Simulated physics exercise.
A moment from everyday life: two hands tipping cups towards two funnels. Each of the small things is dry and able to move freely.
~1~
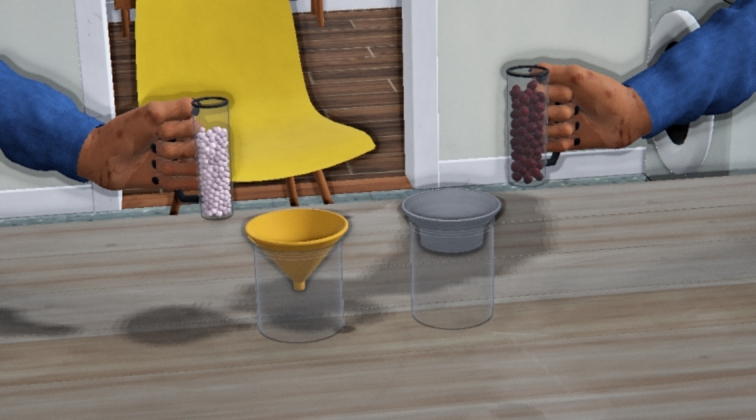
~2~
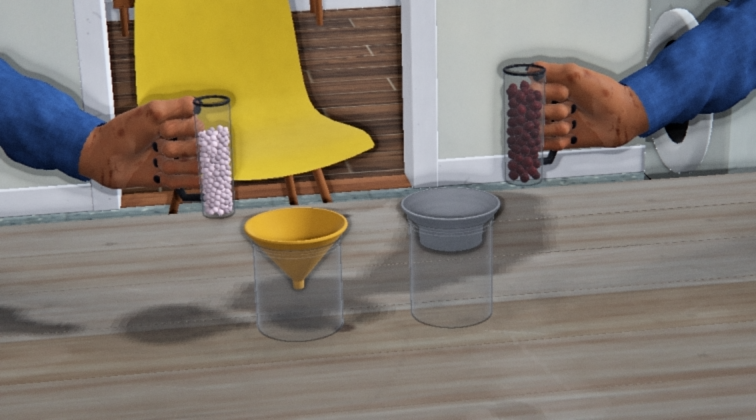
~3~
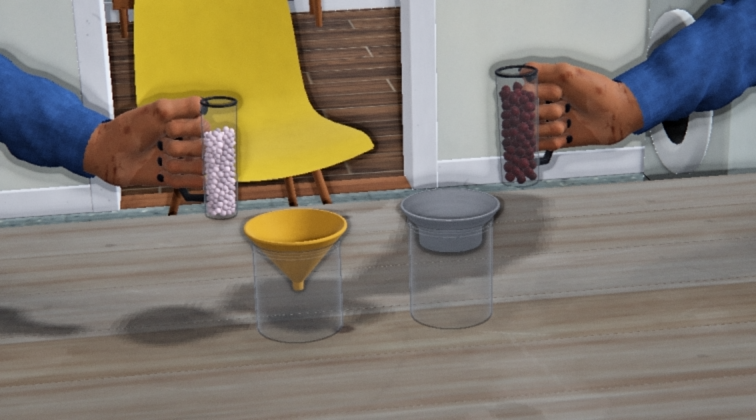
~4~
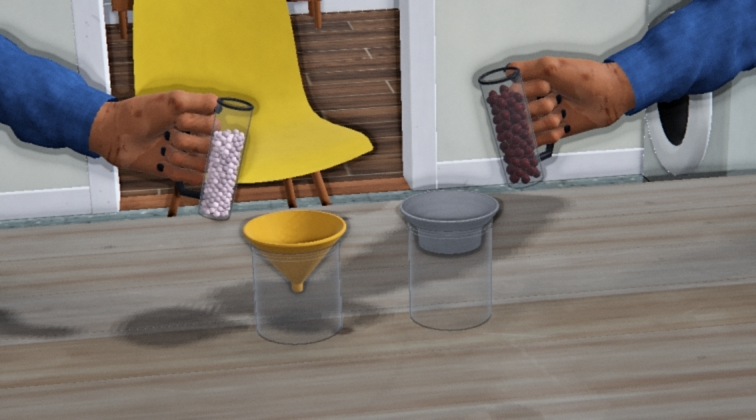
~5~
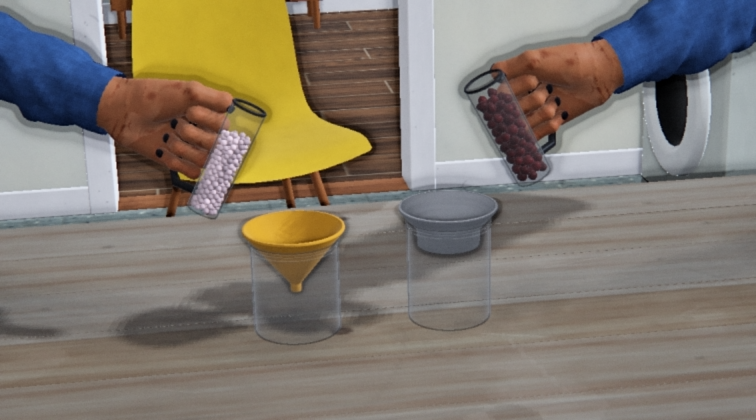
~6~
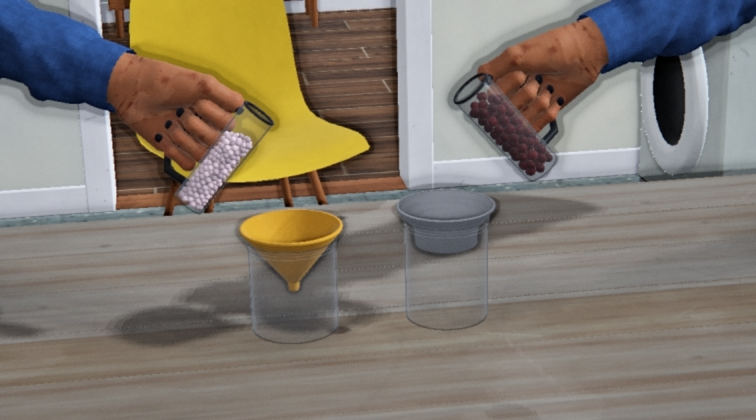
Two hands slowly tilt clear cups of small pieces inward above a yellow funnel and a gray one.
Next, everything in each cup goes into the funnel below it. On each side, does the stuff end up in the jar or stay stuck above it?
In the end the left holds it above, the right lets it all into the jar.
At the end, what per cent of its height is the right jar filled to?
It is filled to about 20 percent.
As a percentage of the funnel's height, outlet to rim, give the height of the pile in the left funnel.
Pretty much 75 in a hundred, give or take.
Then, 0.36 s after the last picture, left, all still in the cup; right, all still in the cup.
Then, 0.74 s after the last picture, left, nearly all still in the cup, a stray few in or over the funnel; right, nearly all still in the cup, a stray few in or over the funnel.
Then, 1.20 s after the last picture, left, about a quarter still in the cup, most in or over the funnel, a stray few down in the jar; right, about a third still in the cup, about a quarter in or over the funnel, about a third down in the jar.
At rest, left, nearly all stuck in the funnel, a stray few down in the jar; right, all down in the jar.
